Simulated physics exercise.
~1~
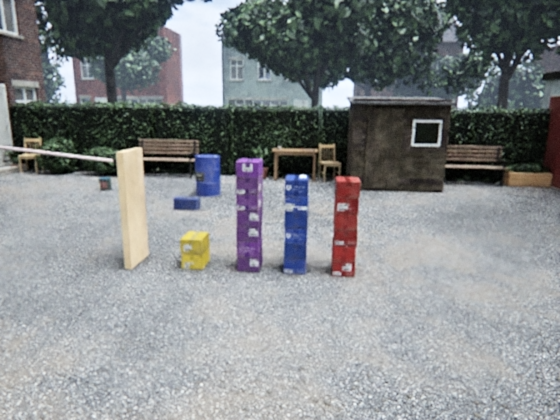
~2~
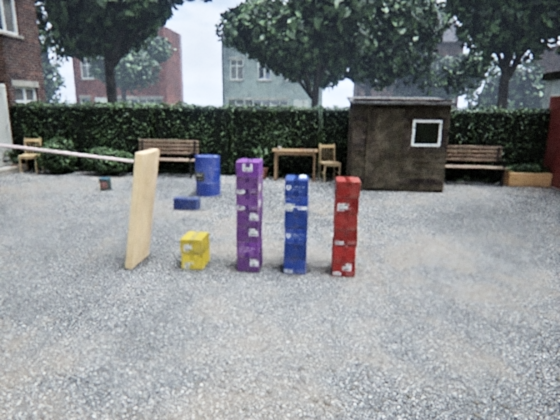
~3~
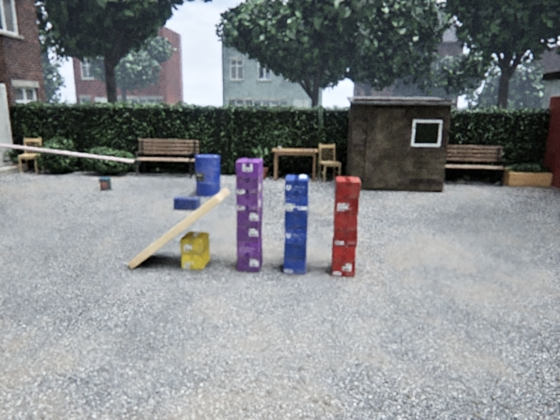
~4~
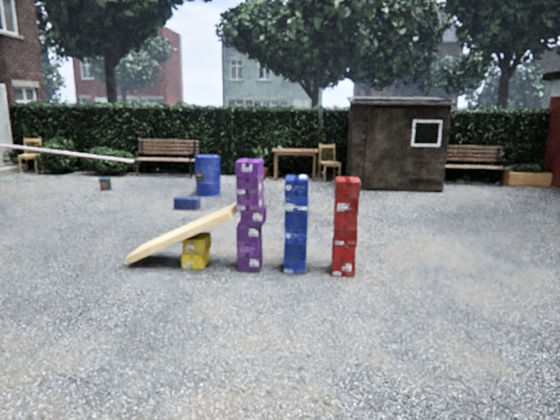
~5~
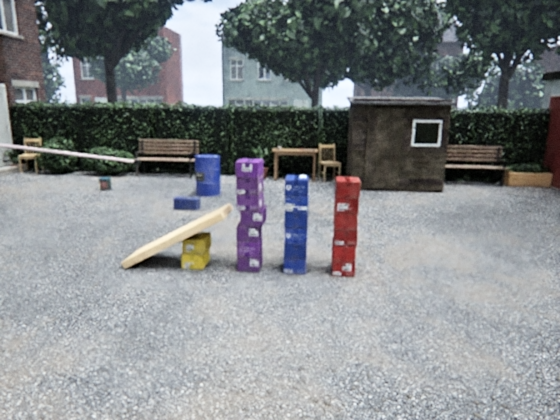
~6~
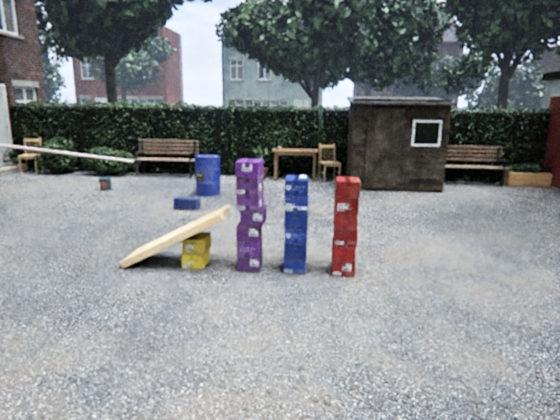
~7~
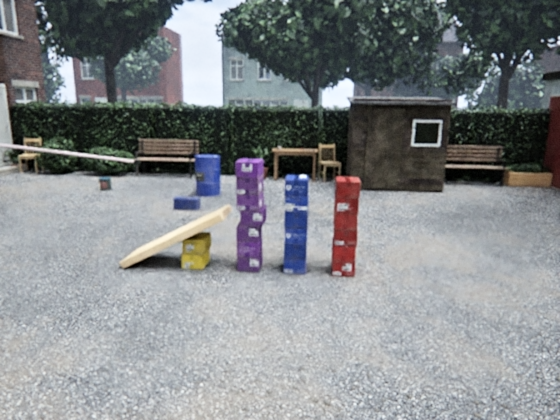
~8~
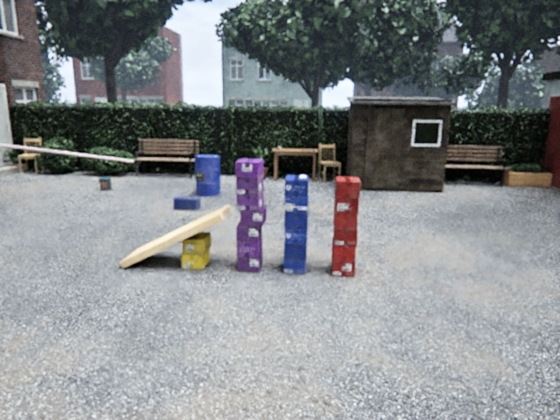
A wooden board tipping right from a pole's push and coming to rest leaning over yellow parcels, the coloured piles still standing.
